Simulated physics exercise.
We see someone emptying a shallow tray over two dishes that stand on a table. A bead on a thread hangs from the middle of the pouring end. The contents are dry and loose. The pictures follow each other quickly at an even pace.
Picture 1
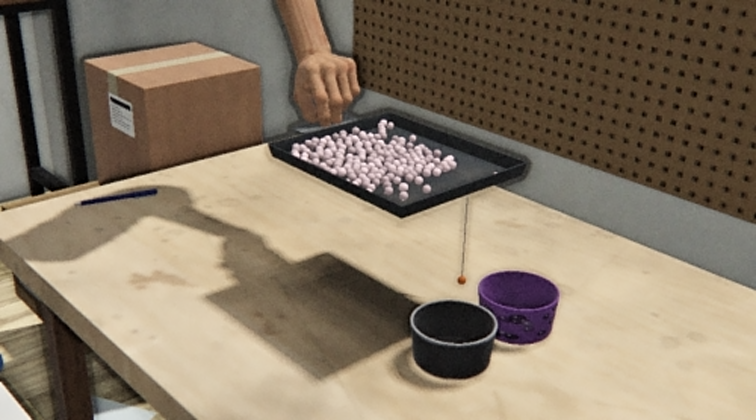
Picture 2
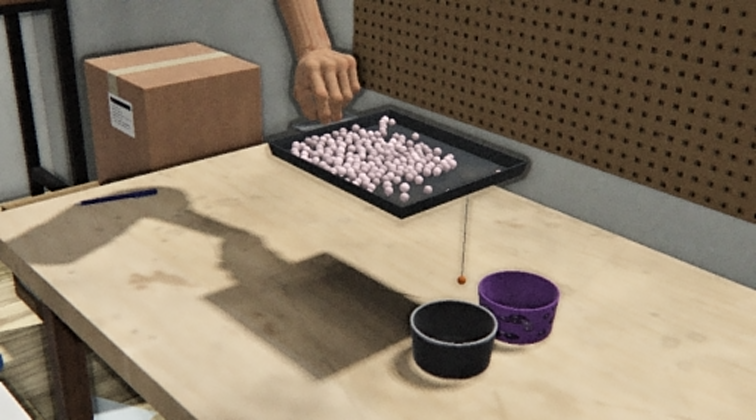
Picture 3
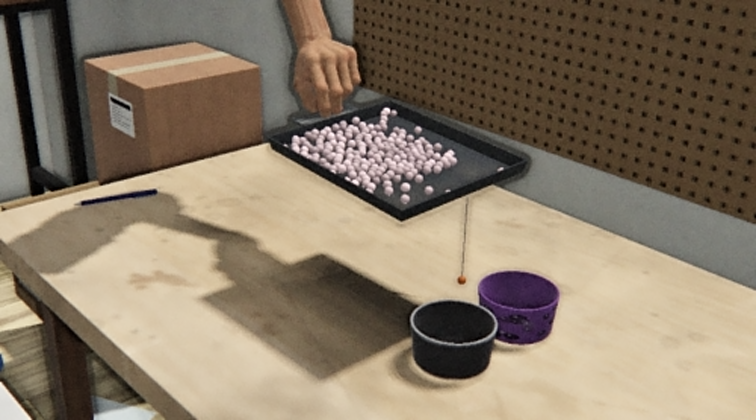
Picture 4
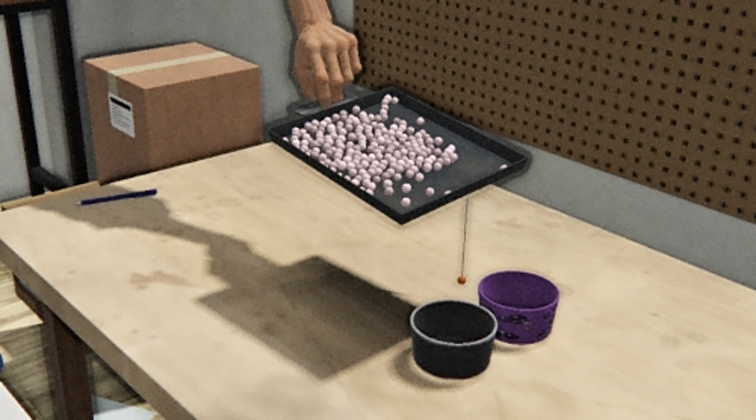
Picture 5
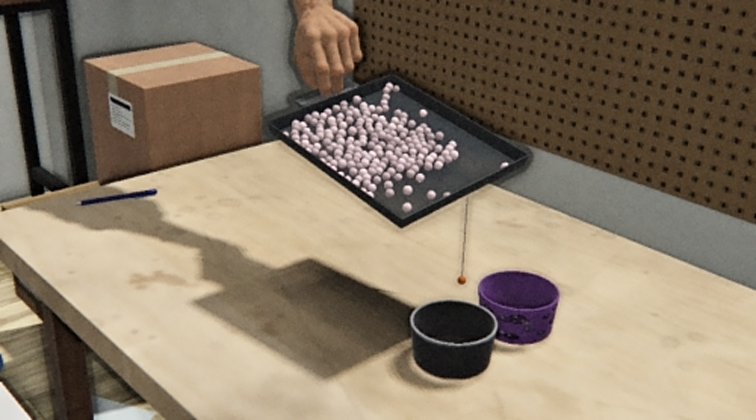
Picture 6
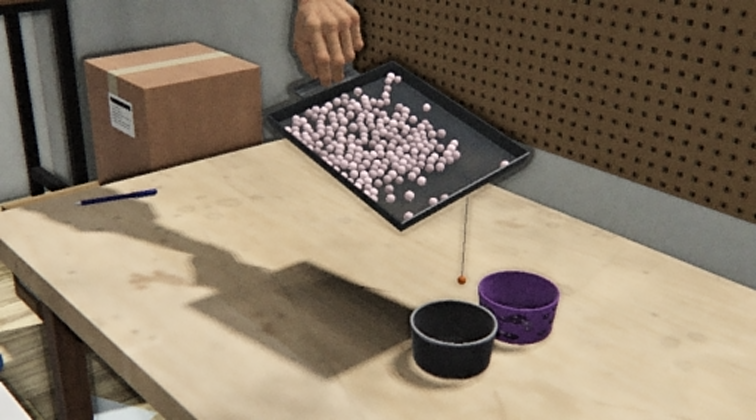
A dark shallow tray of small pale pink balls sits nearly still above a black dish and a purple dish on a wooden table. The hand at its back then gradually raises that side, the front left corner dips lowest, and the balls begin shifting across the tray.
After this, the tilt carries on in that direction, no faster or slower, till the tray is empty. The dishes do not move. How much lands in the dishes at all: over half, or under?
In the dishes lies less than half of it.
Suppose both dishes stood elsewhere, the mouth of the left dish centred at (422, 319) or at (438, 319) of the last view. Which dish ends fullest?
In turn: The dish on the left; left.
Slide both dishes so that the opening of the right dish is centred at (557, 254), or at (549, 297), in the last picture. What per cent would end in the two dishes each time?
In turn 0 and 0 in a hundred.
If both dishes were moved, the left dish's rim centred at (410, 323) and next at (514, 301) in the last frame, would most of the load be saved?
The first try: The larger part. The second: Below a half.
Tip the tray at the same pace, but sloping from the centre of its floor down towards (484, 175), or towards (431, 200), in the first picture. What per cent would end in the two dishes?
The first gives 40 %, the second 60 %.
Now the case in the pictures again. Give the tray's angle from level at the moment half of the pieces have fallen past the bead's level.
At about 80°.
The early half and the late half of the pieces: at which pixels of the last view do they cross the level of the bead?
First near (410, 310), later near (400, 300).
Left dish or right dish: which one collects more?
More ends in the dish on the left.
Soon after the last picture, tray tipped steeply; most on the tray; a small part in the left dish; a small part outside both; a small part in the air.
A little later, tray tipped right over; a stray few on the tray; about a quarter in the left dish; about two thirds outside both; a small part in the air.
Later still, tray tipped past a quarter turn; about a quarter in the left dish; most outside both.
By the end, tray tipped past a quarter turn; about a quarter in the left dish; none in the right dish; most outside both.
